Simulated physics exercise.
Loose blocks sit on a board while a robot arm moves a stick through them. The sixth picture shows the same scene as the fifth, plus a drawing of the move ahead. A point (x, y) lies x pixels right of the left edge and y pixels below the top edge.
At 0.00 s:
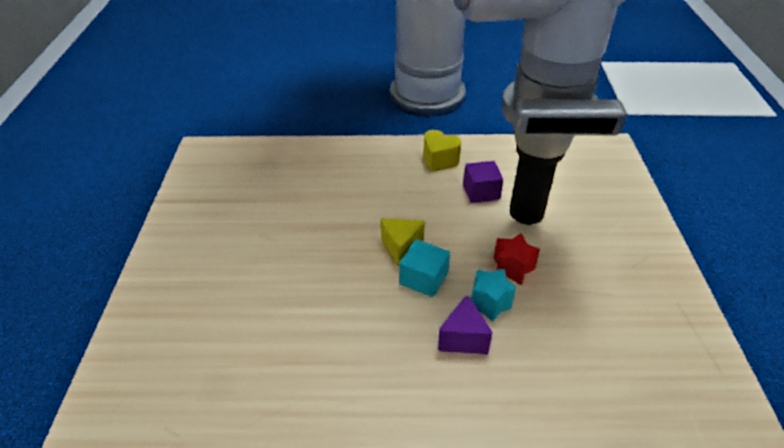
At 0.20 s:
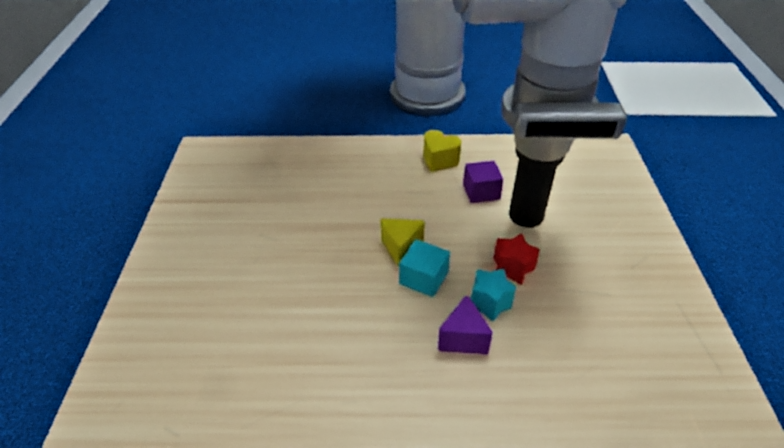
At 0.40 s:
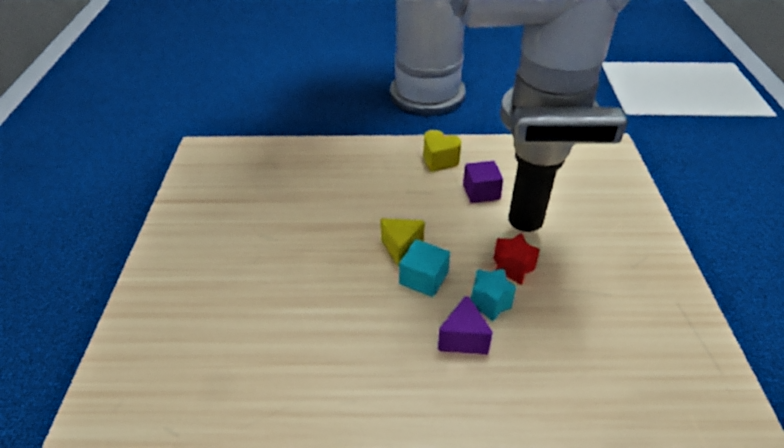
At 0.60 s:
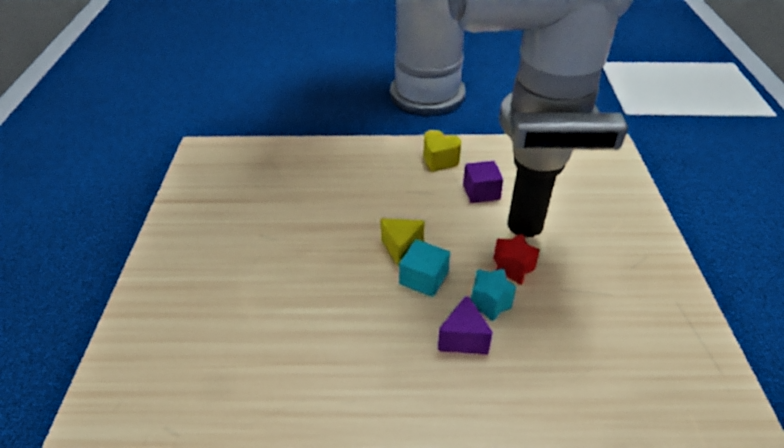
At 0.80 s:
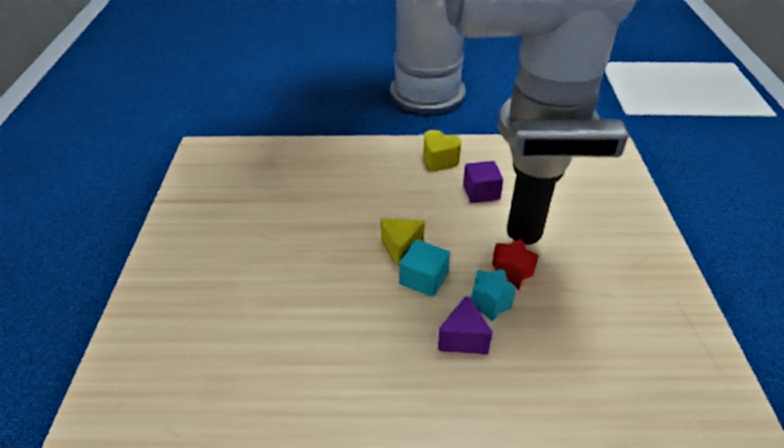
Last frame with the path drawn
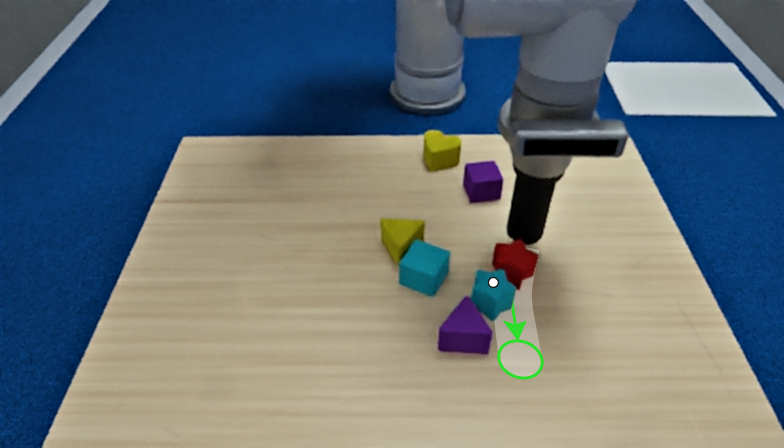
On a wooden board, a robot arm's black stick moves down and slightly nudges the red star.
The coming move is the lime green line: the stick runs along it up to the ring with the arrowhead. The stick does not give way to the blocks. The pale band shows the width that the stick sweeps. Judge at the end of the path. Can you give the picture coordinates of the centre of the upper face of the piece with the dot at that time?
Most likely (454, 351).
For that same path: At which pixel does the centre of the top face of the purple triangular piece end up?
So, by the moment the path ends, you'll find the top centre of the purple triangular piece at (411, 354).
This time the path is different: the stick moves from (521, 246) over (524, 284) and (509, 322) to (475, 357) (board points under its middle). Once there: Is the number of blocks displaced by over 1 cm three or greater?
The answer is yes.
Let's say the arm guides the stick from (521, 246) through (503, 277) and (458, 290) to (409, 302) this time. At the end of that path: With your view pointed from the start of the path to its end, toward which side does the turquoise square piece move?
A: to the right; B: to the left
The one that fits is A, to the right.
Path on the board, from (521, 246) via (512, 296), ending at (520, 359); the dot is on the turquoise star.
What follows on the original path. One third of the way, stick (517, 265); purple triangular piece (454, 331); turquoise star (478, 308), turned 25° clockwise; red star (503, 288).
Two thirds of the way, stick (517, 302); purple triangular piece (425, 351), turned 15° clockwise; turquoise star (460, 337), turned 45° clockwise; red star (495, 324), turned 30° clockwise.
At the end, stick (524, 345); turquoise square piece in place; purple triangular piece (411, 354), turned 20° clockwise; turquoise star (454, 351), turned 80° clockwise; red star (496, 360), turned 65° clockwise.
